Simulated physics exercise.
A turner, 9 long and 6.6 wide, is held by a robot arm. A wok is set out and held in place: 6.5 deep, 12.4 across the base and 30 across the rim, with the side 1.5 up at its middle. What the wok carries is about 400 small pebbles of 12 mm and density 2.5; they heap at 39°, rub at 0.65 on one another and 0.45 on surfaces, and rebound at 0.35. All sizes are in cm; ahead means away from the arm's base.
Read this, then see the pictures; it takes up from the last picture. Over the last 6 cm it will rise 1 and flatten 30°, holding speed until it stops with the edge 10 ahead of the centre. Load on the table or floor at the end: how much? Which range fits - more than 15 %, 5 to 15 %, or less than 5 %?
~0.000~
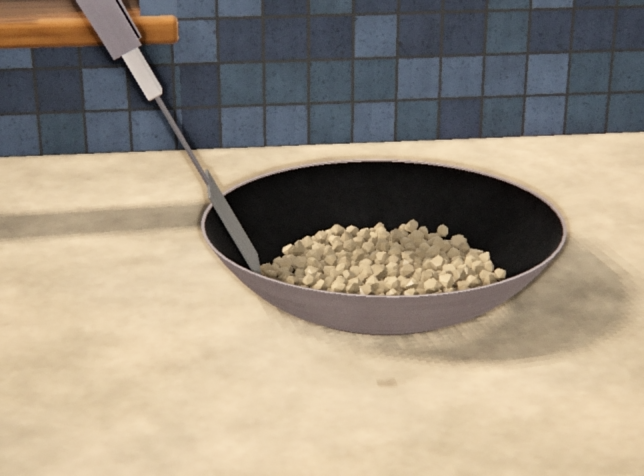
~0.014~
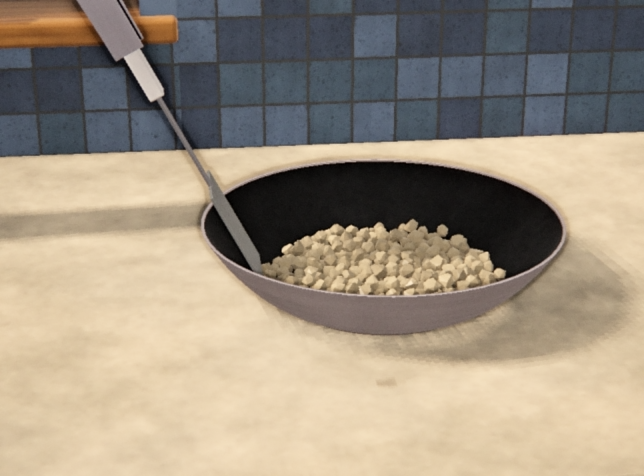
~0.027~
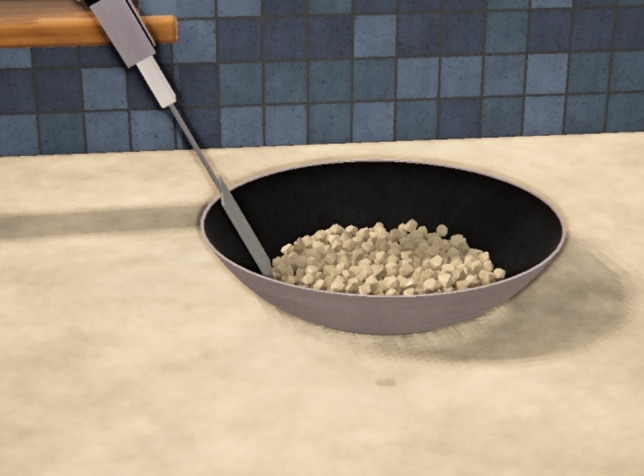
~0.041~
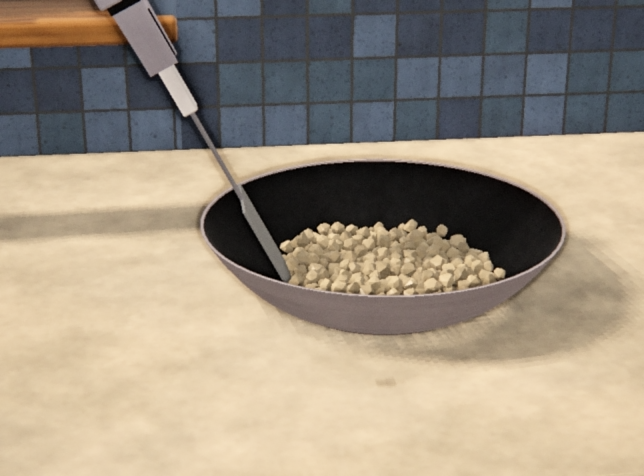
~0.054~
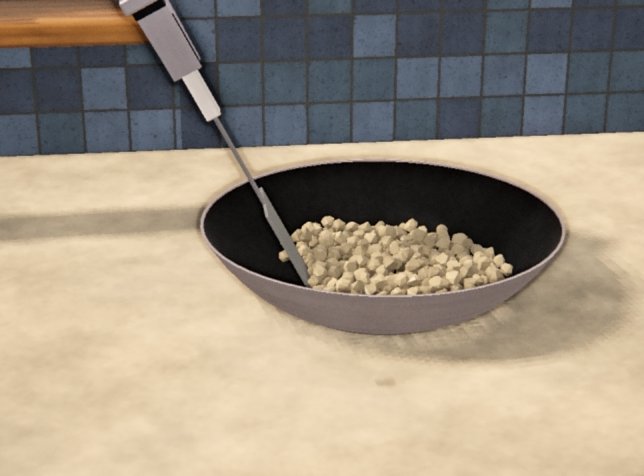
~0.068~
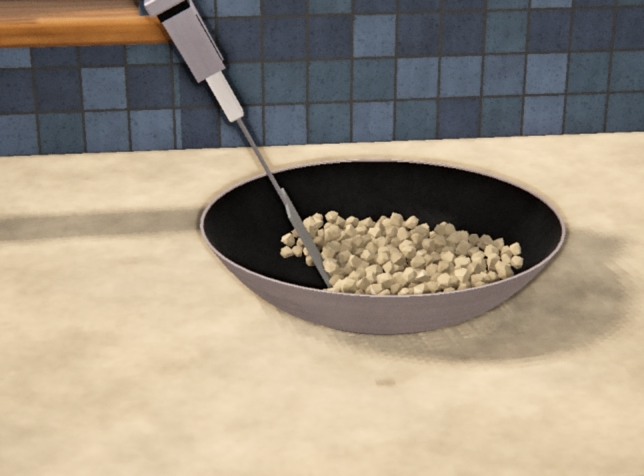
The range that fits is more than 15 %.
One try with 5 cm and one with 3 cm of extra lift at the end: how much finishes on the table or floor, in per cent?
Close to 15 and 30 percent respectively.
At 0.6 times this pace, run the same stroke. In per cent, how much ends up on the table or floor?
Estimate: Close to 15 %.
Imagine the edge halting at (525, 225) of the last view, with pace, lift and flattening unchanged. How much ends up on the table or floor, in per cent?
Something close to 35 in a hundred.
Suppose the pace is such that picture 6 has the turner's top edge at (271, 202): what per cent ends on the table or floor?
15 %.
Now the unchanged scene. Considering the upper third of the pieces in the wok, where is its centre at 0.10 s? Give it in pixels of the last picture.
Near (415, 252).
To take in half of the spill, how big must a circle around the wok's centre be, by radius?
Some 26 centimetres.
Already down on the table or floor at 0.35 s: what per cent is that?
I'd say close to 5 in a hundred.
After 0.10 s, sloping 63°, highest piece 7 above the table; 402 in the wok.
After 0.14 s, sloping 57°, highest piece 8 above the table; 402 in the wok.
After 0.35 s, sloping 33°, highest piece 10 above the table; 309 in the wok, 25 on the table or floor, 68 on the blade or in flight.
After 1.40 s, sloping 33°, highest piece 7 above the table; 308 in the wok, 94 on the table or floor.
At rest, 308 in the wok, 94 on the table or floor. That is 23 % on the table or floor.
